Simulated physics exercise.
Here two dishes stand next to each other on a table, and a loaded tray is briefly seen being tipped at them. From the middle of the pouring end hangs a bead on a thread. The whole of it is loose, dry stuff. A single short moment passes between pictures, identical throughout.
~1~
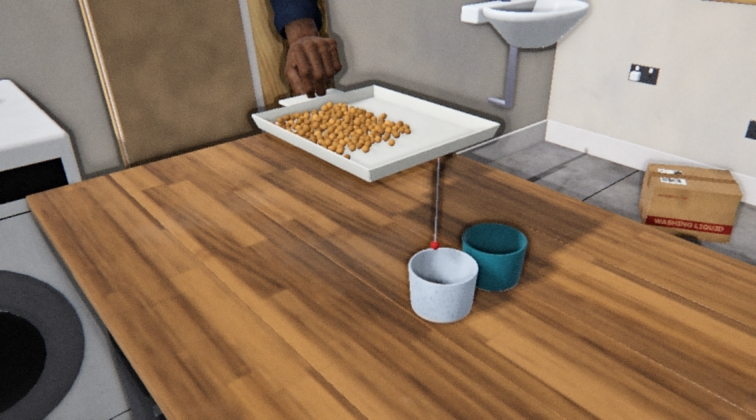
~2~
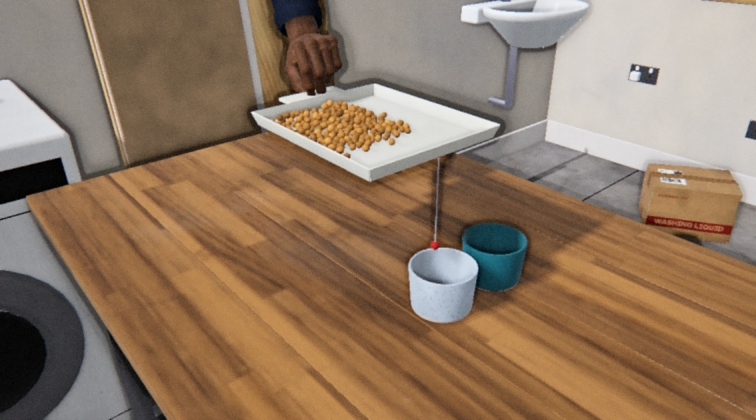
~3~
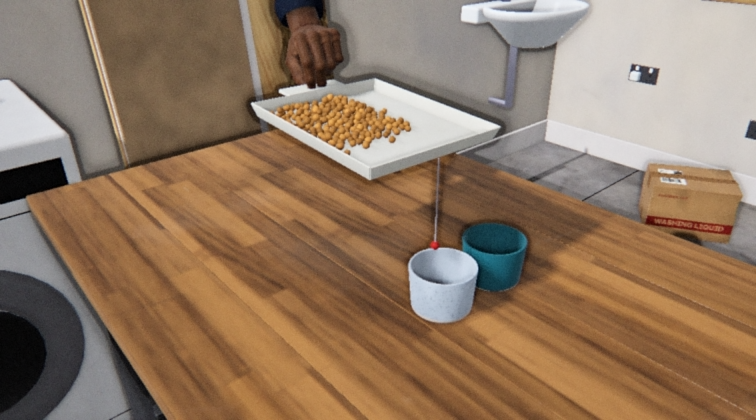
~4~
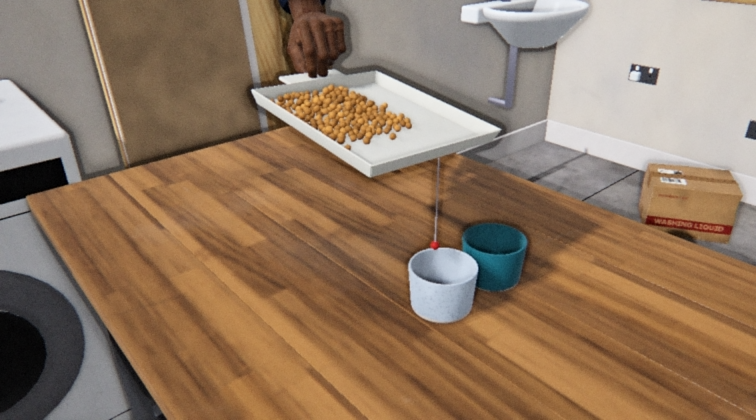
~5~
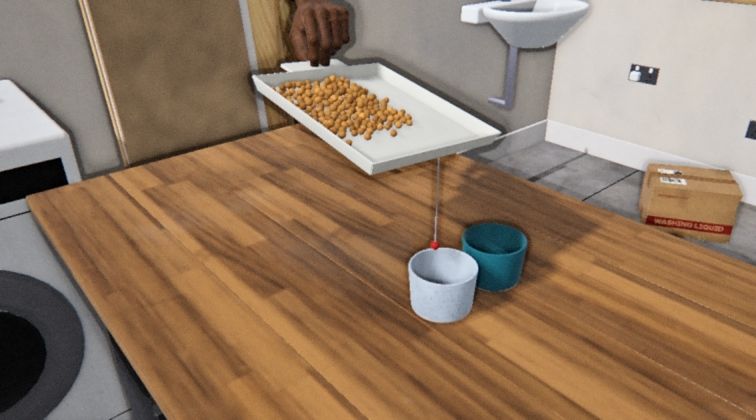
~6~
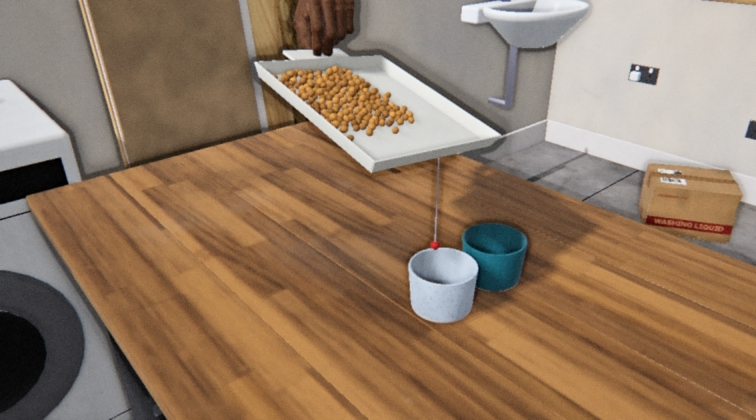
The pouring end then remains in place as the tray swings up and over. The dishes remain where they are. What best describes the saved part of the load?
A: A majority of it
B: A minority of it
(A) A majority of it.
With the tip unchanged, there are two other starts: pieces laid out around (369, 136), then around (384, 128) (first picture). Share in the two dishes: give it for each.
In order, 70 per cent then 70 per cent.
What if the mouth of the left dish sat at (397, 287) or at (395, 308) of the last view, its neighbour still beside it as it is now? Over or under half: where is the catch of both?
Held in all, by try: A smaller portion, then a smaller portion.
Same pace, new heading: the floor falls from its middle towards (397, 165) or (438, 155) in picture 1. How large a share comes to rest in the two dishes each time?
First case about 10 percent; second case about 40 percent.
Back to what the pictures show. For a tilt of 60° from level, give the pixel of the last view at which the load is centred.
About (463, 140).
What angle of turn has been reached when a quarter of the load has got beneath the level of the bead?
Near 90 degrees.
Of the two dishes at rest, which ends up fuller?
That's the right side.
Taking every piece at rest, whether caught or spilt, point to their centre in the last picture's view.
I'd mark it at roughly (493, 273).
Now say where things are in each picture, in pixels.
The first frame shows corners of the pouring end near (370, 167) and (493, 124), level; middle of the load near (337, 126), roasted chickpeas; left dish near (467, 297); right dish near (518, 267); bead on its thread near (435, 245).
The second frame shows corners of the pouring end near (370, 166) and (493, 124), level; middle of the load near (337, 124).
The third frame shows corners of the pouring end near (371, 165) and (494, 126), tipped barely, lowest at the right corner; middle of the load near (337, 119).
The fourth frame shows corners of the pouring end near (372, 162) and (494, 129), tipped a little, lowest at the right corner; middle of the load near (338, 111).
The fifth frame shows corners of the pouring end near (373, 160) and (495, 131), tipped a little, lowest at the right corner; middle of the load near (339, 104).
The sixth frame shows corners of the pouring end near (375, 158) and (495, 134), tipped clearly, lowest at the right corner; middle of the load near (341, 96); left dish near (467, 297); right dish near (518, 267).
Shortly afterwards, tray tipped steeply; the bulk on the tray; only a few in the left dish; a little in the right dish; only a few outside both; a little in the air.
Next, tray tipped right over; near half on the tray; only a few in the left dish; near a quarter in the right dish; a little outside both; a little in the air.
Some moments later, tray tipped past a quarter turn; a little in the left dish; near two thirds in the right dish; near a quarter outside both.
In the end, tray tipped past a quarter turn; a little in the left dish; near two thirds in the right dish; near a quarter outside both.
